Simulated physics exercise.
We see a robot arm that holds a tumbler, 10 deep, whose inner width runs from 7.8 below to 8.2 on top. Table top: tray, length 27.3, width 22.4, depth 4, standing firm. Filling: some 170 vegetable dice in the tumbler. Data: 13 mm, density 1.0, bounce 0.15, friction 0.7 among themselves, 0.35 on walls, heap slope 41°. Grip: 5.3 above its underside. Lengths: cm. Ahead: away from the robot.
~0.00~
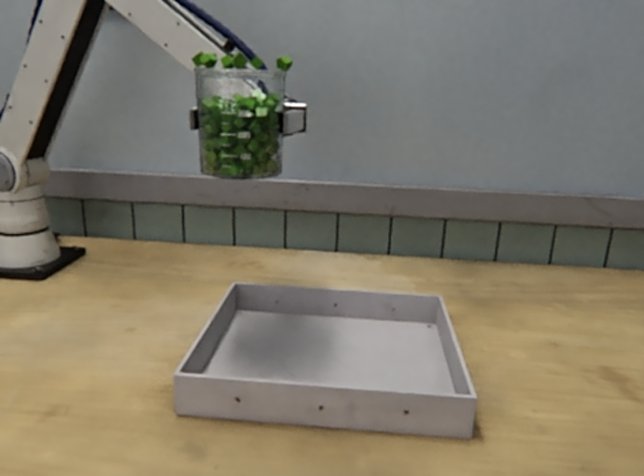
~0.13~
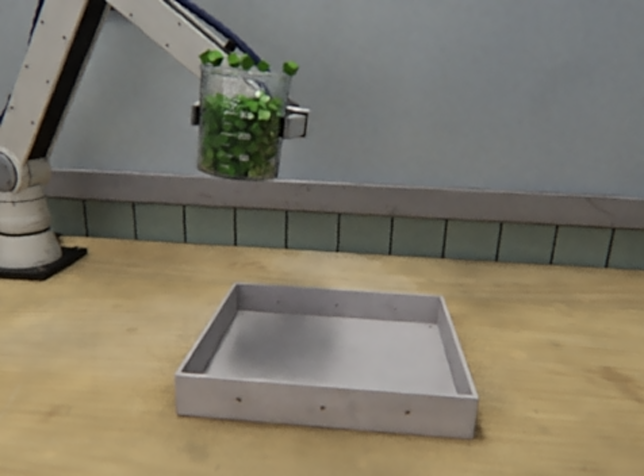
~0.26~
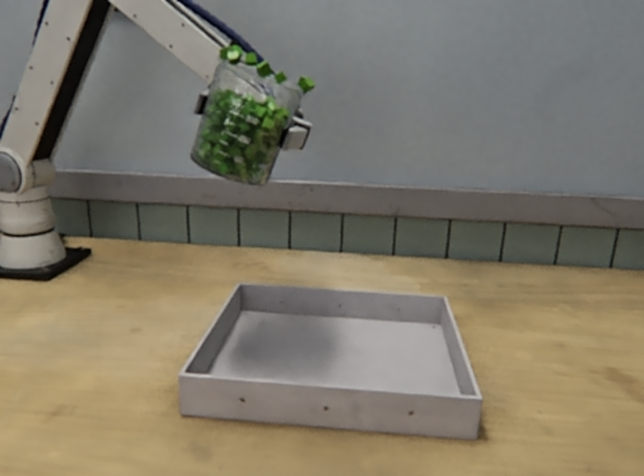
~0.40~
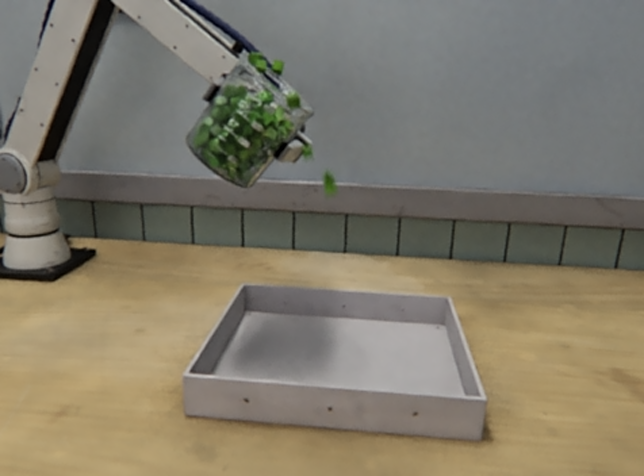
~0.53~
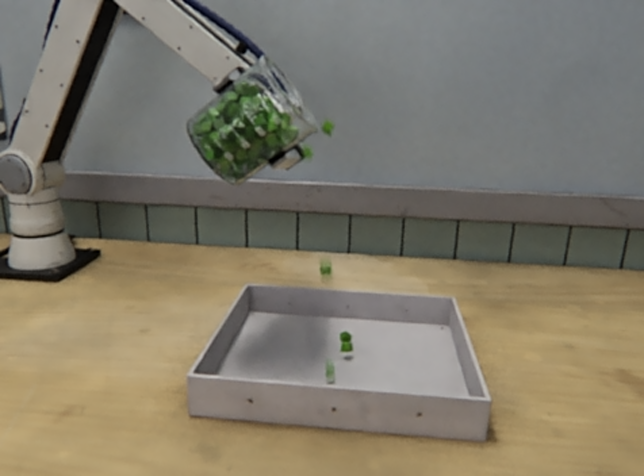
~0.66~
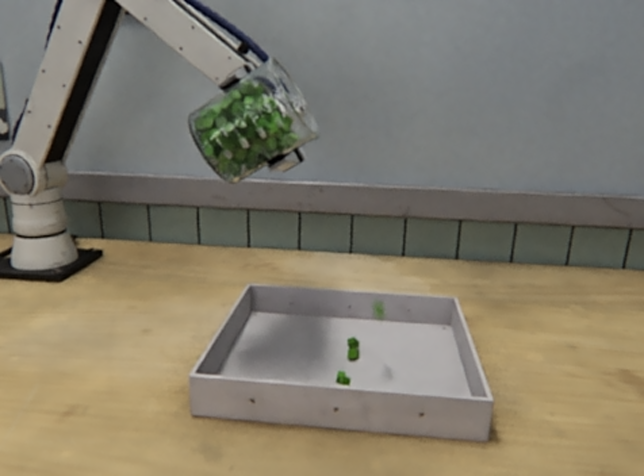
The clip opens with a robot arm holding a clear tumbler heaped with green vegetable dice above a shallow grey tray on a wooden table. The arm tilts the tumbler steadily to the right, and a few dice slip over its rim and drop into the tray, while most remain inside the tilted tumbler.
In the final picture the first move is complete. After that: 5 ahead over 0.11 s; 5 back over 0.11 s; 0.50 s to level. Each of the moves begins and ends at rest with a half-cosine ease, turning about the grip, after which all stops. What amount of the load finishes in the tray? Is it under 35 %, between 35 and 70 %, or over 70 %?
It is under 35 %.
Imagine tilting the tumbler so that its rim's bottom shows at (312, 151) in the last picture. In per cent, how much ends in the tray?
Roughly 35 per cent.
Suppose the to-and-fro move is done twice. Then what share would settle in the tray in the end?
I'd expect close to 20 per cent then.
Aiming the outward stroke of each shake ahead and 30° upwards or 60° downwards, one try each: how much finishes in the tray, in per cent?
I'd say close to 30 percent for the first and close to 5 percent for the second.
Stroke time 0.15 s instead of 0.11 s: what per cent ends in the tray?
In that case about 10 in a hundred.
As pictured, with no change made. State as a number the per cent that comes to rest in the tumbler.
Something like 85 percent ends there.
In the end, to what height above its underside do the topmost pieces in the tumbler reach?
9.5 cm.
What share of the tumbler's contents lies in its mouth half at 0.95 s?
Near 35 in a hundred.
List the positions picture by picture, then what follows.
The first picture shows the tumbler middle at (241, 124), level; upper third of the load around (241, 107), from x 200 to 285, top at y 60; 167 in the tumbler.
The second picture shows the tumbler middle at (242, 124), tilted 6° forward; upper third of the load around (243, 107), from x 205 to 290, top at y 55.
The third picture shows the tumbler middle at (245, 124), tilted 20° forward; upper third of the load around (242, 108), from x 205 to 305, top at y 55; 165 in the tumbler, 2 in flight or on a rim.
The fourth picture shows the tumbler middle at (248, 125), tilted 38° forward; upper third of the load around (245, 110), from x 200 to 330, top at y 60; 163 in the tumbler, 4 in flight or on a rim.
The fifth picture shows the tumbler middle at (251, 125), tilted 52° forward; upper third of the load around (245, 112), from x 200 to 345, top at y 90; 161 in the tumbler, 3 in the tray, 3 in flight or on a rim.
The sixth picture shows the tumbler middle at (253, 125), tilted 58° forward; upper third of the load around (248, 112), from x 200 to 380, top at y 90; 161 in the tumbler, 6 in the tray.
After 0.95 s, tilted 55° forward, highest piece 29 above the table; 142 in the tumbler, 6 in the tray, 19 in flight or on a rim.
After 1.24 s, tilted 11° forward, highest piece 31 above the table; 141 in the tumbler, 26 in the tray.
After 1.58 s, level, highest piece 31 above the table; 141 in the tumbler, 26 in the tray.
After 2.63 s, level, highest piece 31 above the table; 141 in the tumbler, 26 in the tray.
In the end, 141 in the tumbler, 26 in the tray. That is 16 % in the tray.
